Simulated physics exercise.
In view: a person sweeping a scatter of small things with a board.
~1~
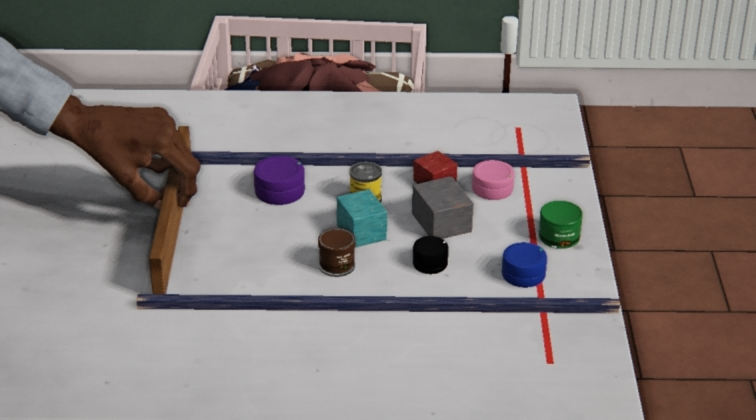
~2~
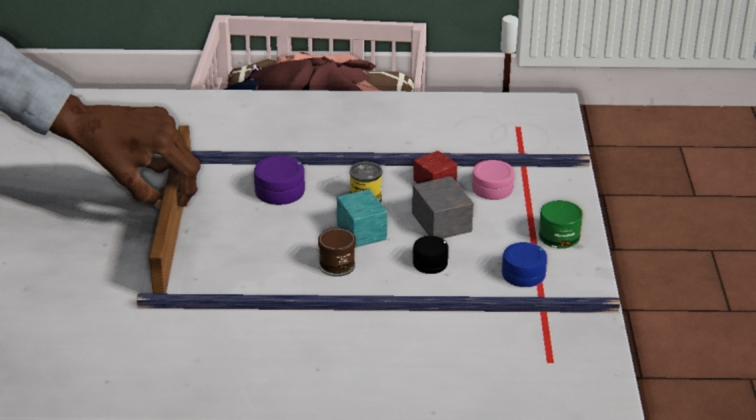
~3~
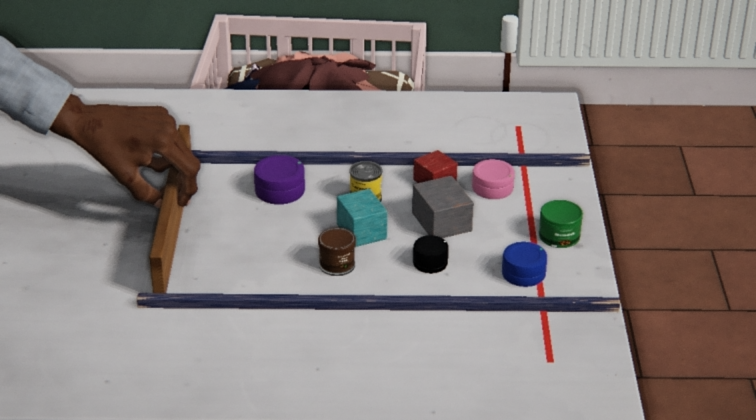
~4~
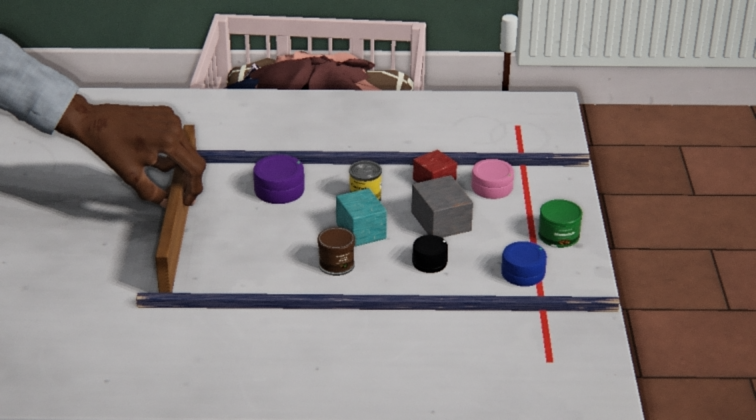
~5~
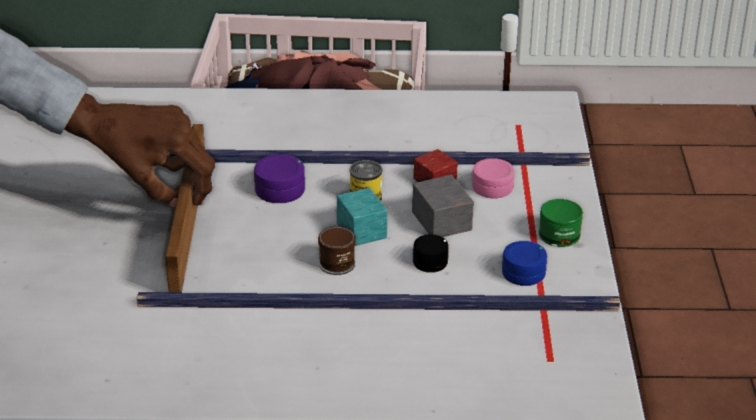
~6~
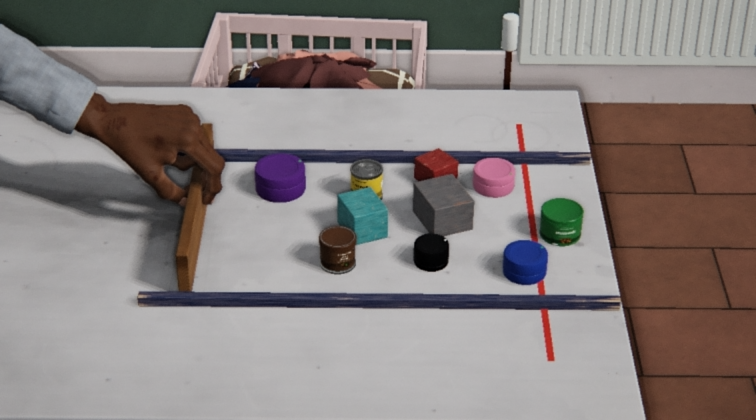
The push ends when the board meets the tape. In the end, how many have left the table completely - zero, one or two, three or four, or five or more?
Okay, so the number that tips off the end comes to just one or two, I'd say.
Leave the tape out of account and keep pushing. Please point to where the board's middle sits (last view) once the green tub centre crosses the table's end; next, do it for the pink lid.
(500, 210) and (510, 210), more or less.
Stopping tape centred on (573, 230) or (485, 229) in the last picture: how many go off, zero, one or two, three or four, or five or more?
Well, the first gives at least five and the second gives zero.
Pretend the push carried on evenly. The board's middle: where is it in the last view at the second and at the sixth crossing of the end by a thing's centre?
Near (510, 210) first, near (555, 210) second.
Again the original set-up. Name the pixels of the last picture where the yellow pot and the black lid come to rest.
(587, 188), and the other (588, 246).
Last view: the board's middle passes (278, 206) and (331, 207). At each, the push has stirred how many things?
So far 1, and 3 at the second.
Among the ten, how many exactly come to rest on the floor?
2.
Early on, none off yet; green tub at rest near (561, 222); blue lid at rest near (525, 262); pink lid at rest near (494, 177).
A while later, none off yet; green tub at rest near (561, 222); blue lid at rest near (525, 262); pink lid at rest near (496, 178).
Further along, none off yet; green tub travelled a little near (586, 222); blue lid travelled a little near (541, 268); pink lid travelled well along near (571, 182).
Finally, the number that fall off is one or two; lost, pink lid and green tub.
